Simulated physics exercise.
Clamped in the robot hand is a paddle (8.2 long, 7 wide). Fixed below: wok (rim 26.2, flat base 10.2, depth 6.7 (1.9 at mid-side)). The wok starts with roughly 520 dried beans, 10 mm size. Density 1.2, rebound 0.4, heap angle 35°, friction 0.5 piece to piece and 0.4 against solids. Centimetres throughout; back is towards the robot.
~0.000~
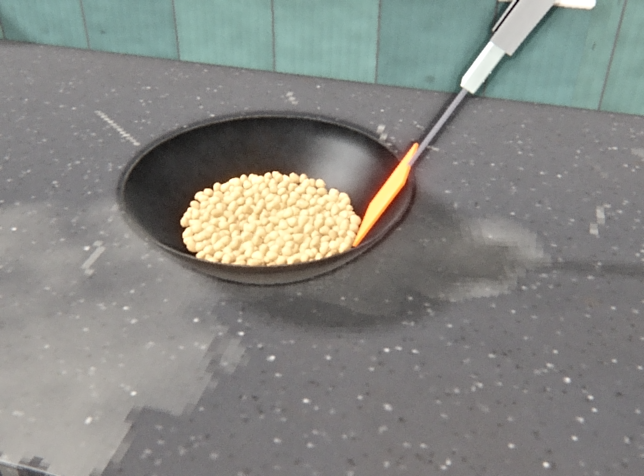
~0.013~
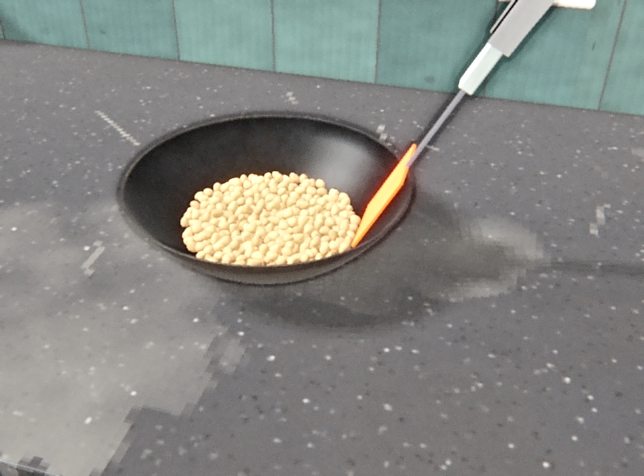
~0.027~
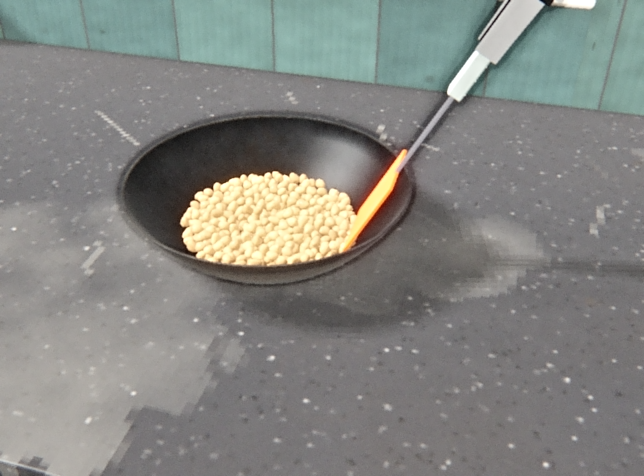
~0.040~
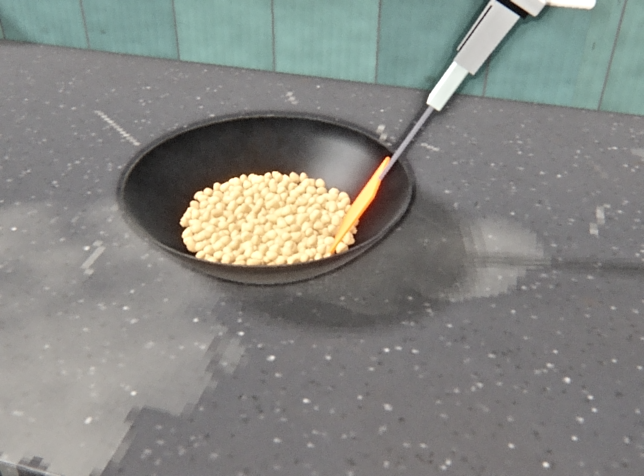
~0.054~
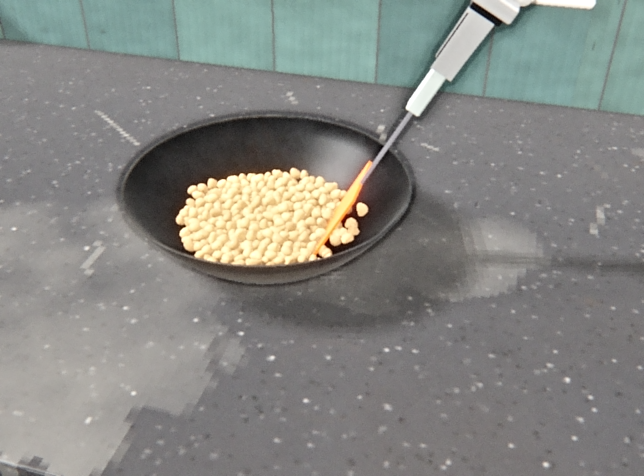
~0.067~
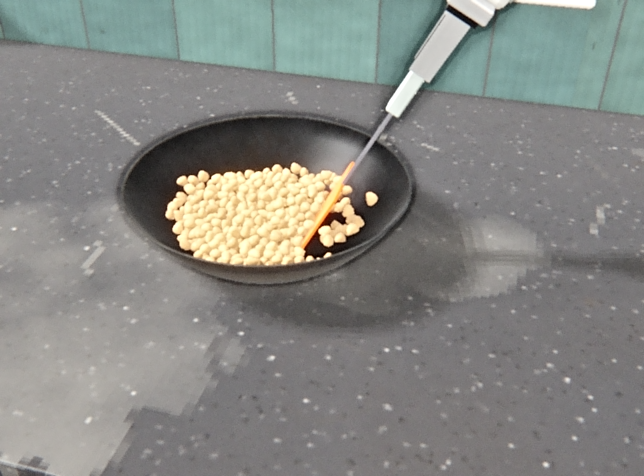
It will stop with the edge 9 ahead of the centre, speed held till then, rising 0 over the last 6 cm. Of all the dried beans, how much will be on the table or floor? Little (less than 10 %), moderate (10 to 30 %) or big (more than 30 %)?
On the table or floor the share is big, more than 30 %.
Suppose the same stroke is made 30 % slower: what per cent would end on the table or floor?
In that case some 40 per cent.
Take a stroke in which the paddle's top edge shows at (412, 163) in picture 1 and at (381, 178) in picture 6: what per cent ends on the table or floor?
About 20 per cent.
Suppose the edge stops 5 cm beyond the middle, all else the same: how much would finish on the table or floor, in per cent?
It would be near 10 per cent.
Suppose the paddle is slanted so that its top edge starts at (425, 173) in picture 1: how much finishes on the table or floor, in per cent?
About 45 per cent.
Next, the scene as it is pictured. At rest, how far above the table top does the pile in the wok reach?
Some 5.5 cm.
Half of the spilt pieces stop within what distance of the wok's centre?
About 32 cm.
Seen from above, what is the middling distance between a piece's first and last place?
Roughly 12 cm.
By 0.10 s, sloping 62°, highest piece 8 above the table; 525 in the wok.
By 0.13 s, sloping 62°, highest piece 11 above the table; 523 in the wok, 2 on the blade or in flight.
By 0.35 s, sloping 62°, highest piece 16 above the table; 273 in the wok, 26 on the table or floor, 226 on the blade or in flight.
By 1.40 s, sloping 62°, highest piece 7 above the table; 272 in the wok, 253 on the table or floor.
Final count, 272 in the wok, 253 on the table or floor. That is 48 % on the table or floor.
